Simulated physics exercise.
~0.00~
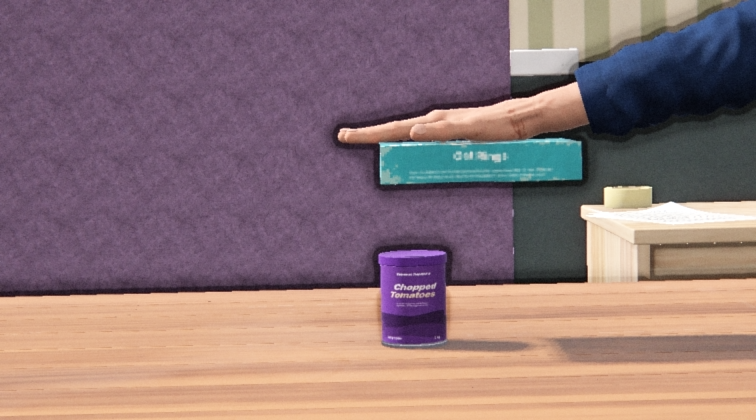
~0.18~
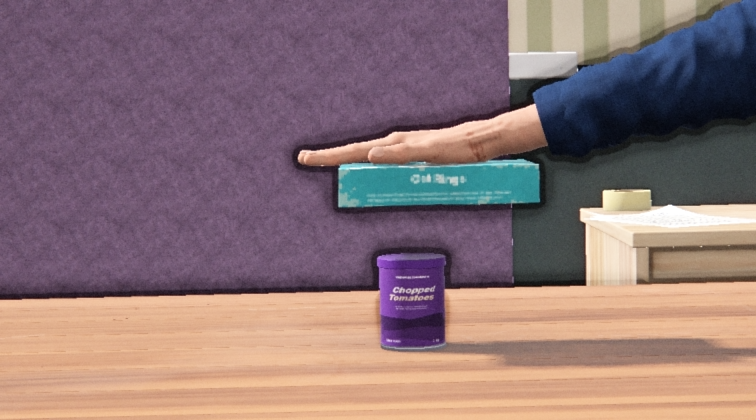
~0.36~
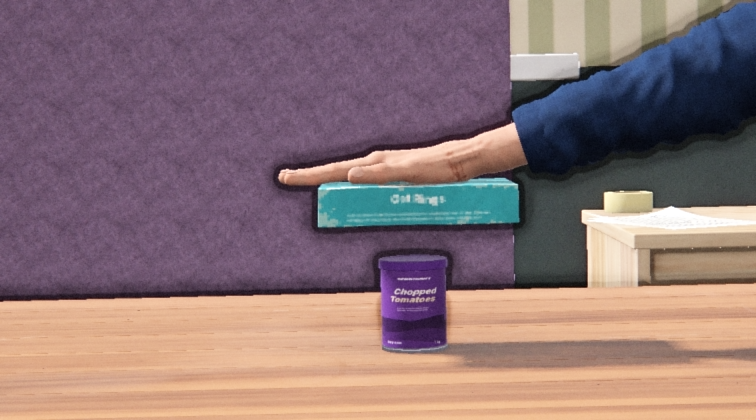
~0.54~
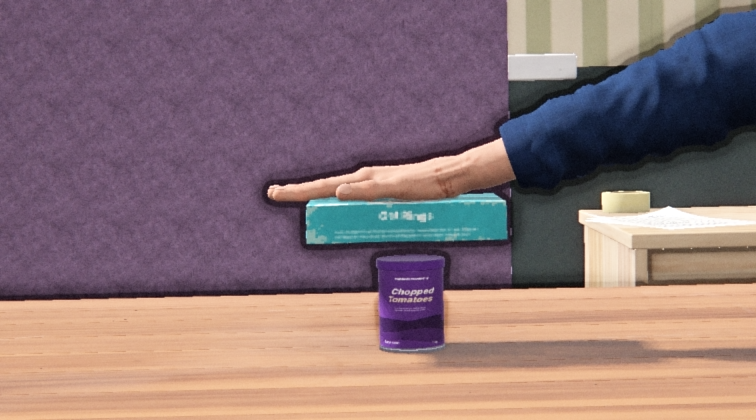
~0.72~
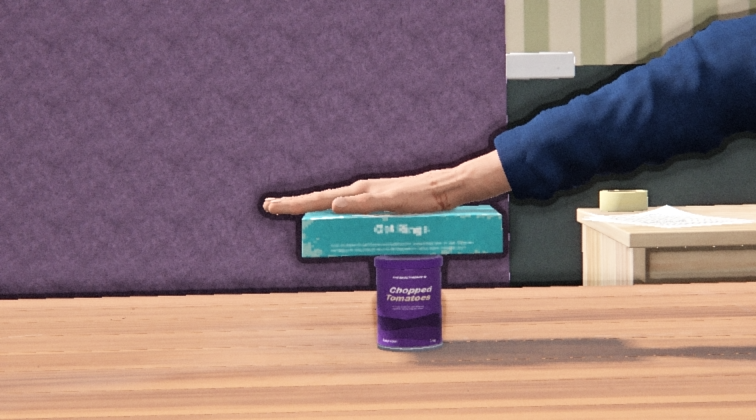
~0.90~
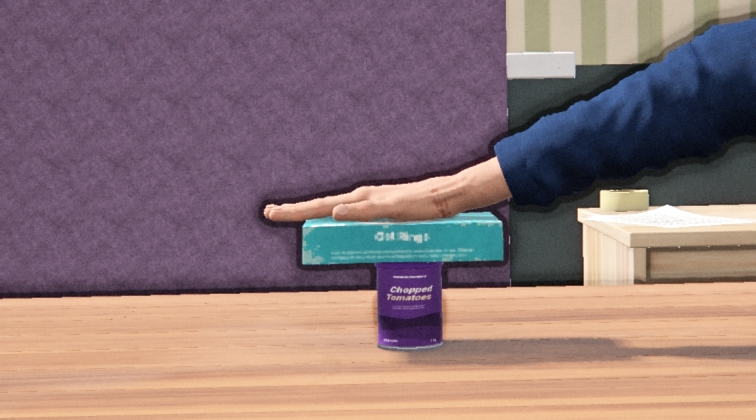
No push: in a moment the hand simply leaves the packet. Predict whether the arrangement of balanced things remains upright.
It remains upright.
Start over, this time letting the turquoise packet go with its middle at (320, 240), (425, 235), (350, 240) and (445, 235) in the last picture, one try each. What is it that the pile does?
In the first case the pile topples, in the second it remains standing, in the third it topples and in the fourth it topples.
Around 1.10 s, nothing moves.
Around 1.40 s, turquoise packet resting near (401, 238).
Finally (2.0 s), both still in place. Final places as the last picture's camera would see them, turquoise packet near (401, 238). The pile keeps its balance.
